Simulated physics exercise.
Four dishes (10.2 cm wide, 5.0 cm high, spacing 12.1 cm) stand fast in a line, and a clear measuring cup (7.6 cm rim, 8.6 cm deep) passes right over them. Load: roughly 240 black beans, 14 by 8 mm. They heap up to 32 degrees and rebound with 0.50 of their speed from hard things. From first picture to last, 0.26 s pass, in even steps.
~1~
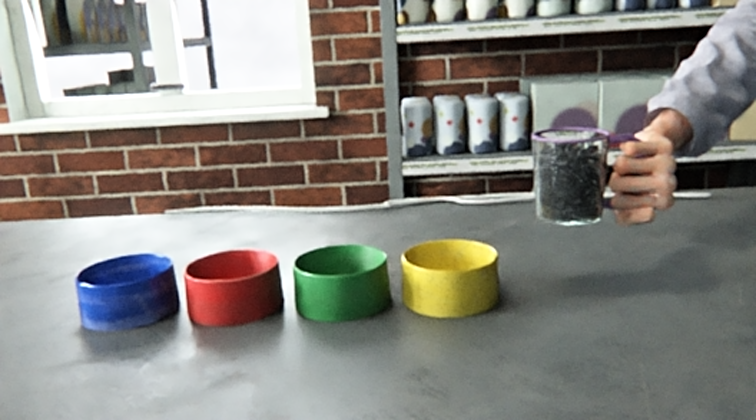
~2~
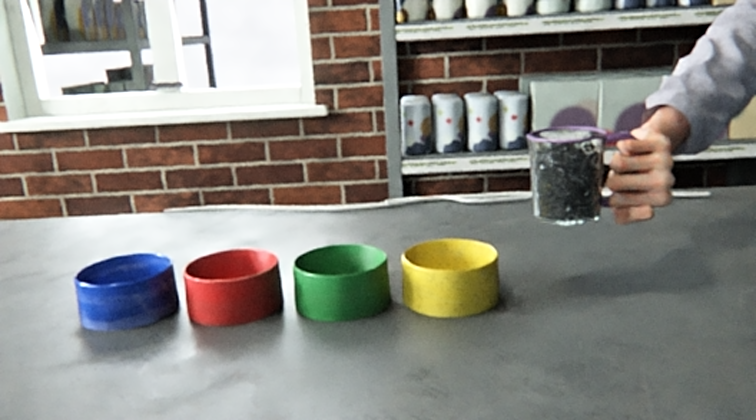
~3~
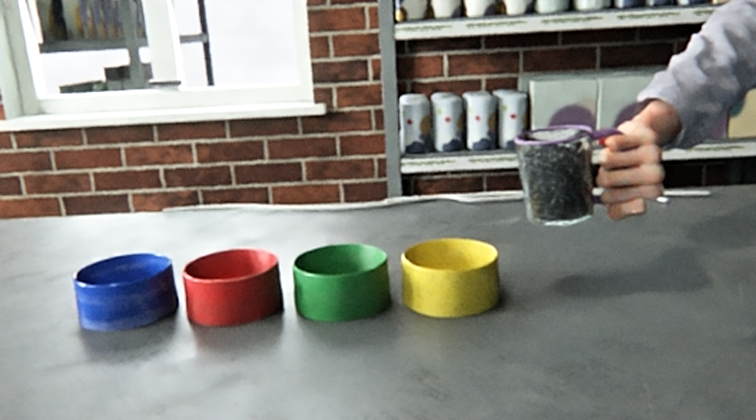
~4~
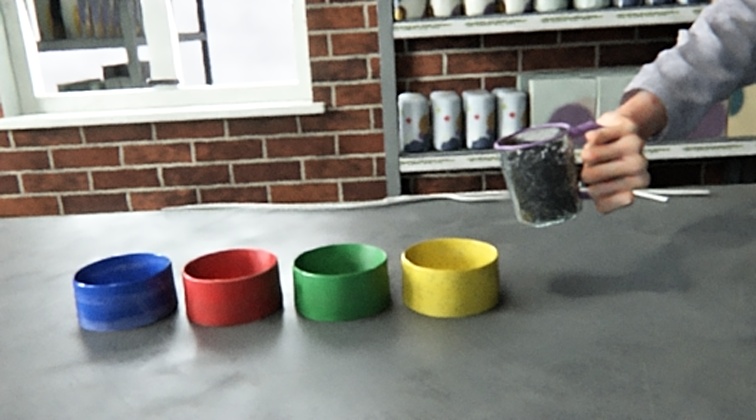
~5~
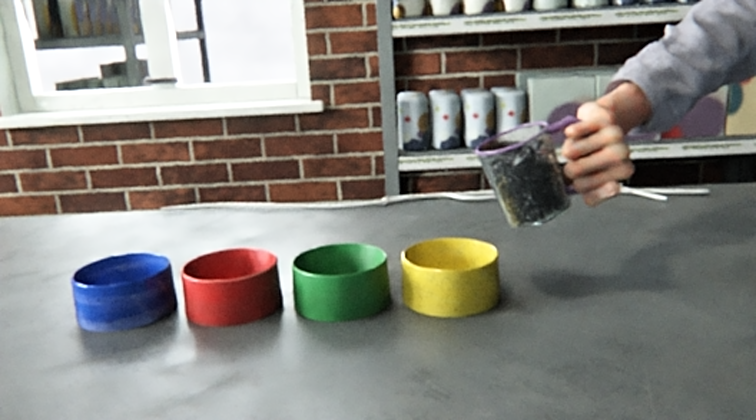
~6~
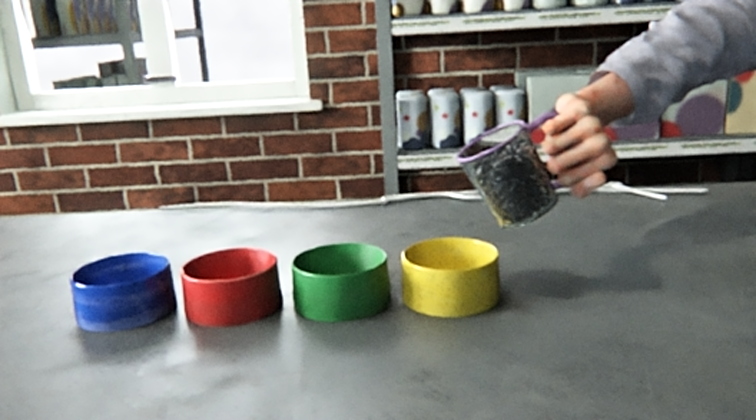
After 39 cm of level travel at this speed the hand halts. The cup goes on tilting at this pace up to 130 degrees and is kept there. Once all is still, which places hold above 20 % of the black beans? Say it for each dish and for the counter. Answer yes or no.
Red: Yes, blue: No, green: No, yellow: No, counter: No.
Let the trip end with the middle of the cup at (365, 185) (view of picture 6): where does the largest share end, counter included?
Most goes to: Green.
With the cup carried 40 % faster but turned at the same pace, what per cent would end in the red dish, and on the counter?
In that case red 10; counter 40.
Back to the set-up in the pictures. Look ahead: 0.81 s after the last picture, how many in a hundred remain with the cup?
Some 25 per cent of the load.
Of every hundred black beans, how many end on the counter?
Roughly 15 per cent.
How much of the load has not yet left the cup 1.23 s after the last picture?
About 0 per cent.
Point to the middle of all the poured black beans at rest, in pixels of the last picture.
Around (223, 290).
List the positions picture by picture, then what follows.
Cup at (569, 175), tilt 0 degrees, lip at (534, 137), moved 0.0 cm; middle of the pieces at (572, 182); yellow dish at (449, 255); green dish at (340, 260); red dish at (232, 265); blue dish at (125, 269), in the first picture.
Cup at (567, 175), tilt 2 degrees, lip at (530, 137), moved 0.4 cm; middle of the pieces at (569, 182), in the second picture.
Cup at (557, 175), tilt 6 degrees, lip at (516, 141), moved 1.4 cm; middle of the pieces at (560, 181), in the third picture.
Cup at (541, 176), tilt 13 degrees, lip at (496, 146), moved 3.1 cm; middle of the pieces at (545, 182), in the fourth picture.
Cup at (525, 176), tilt 20 degrees, lip at (477, 153), moved 4.7 cm; middle of the pieces at (530, 181), in the fifth picture.
Cup at (510, 176), tilt 27 degrees, lip at (458, 159), moved 6.4 cm; middle of the pieces at (515, 181); yellow dish at (450, 254); green dish at (339, 259); red dish at (229, 264); blue dish at (121, 269), in the sixth picture.
Then, 0.48 s after the last picture, tilt 93 degrees; cup holds 95 %, green 5 %.
Then, 0.81 s after the last picture, tilt 130 degrees; cup holds 25 %, red 65 %, green 5 %.
Then, 1.23 s after the last picture, tilt 130 degrees; cup holds 0 %, red 85 %, green 5 %.
In the end, red 85 %, blue 0 %, green 5 %, yellow 0 %, counter 15 %.
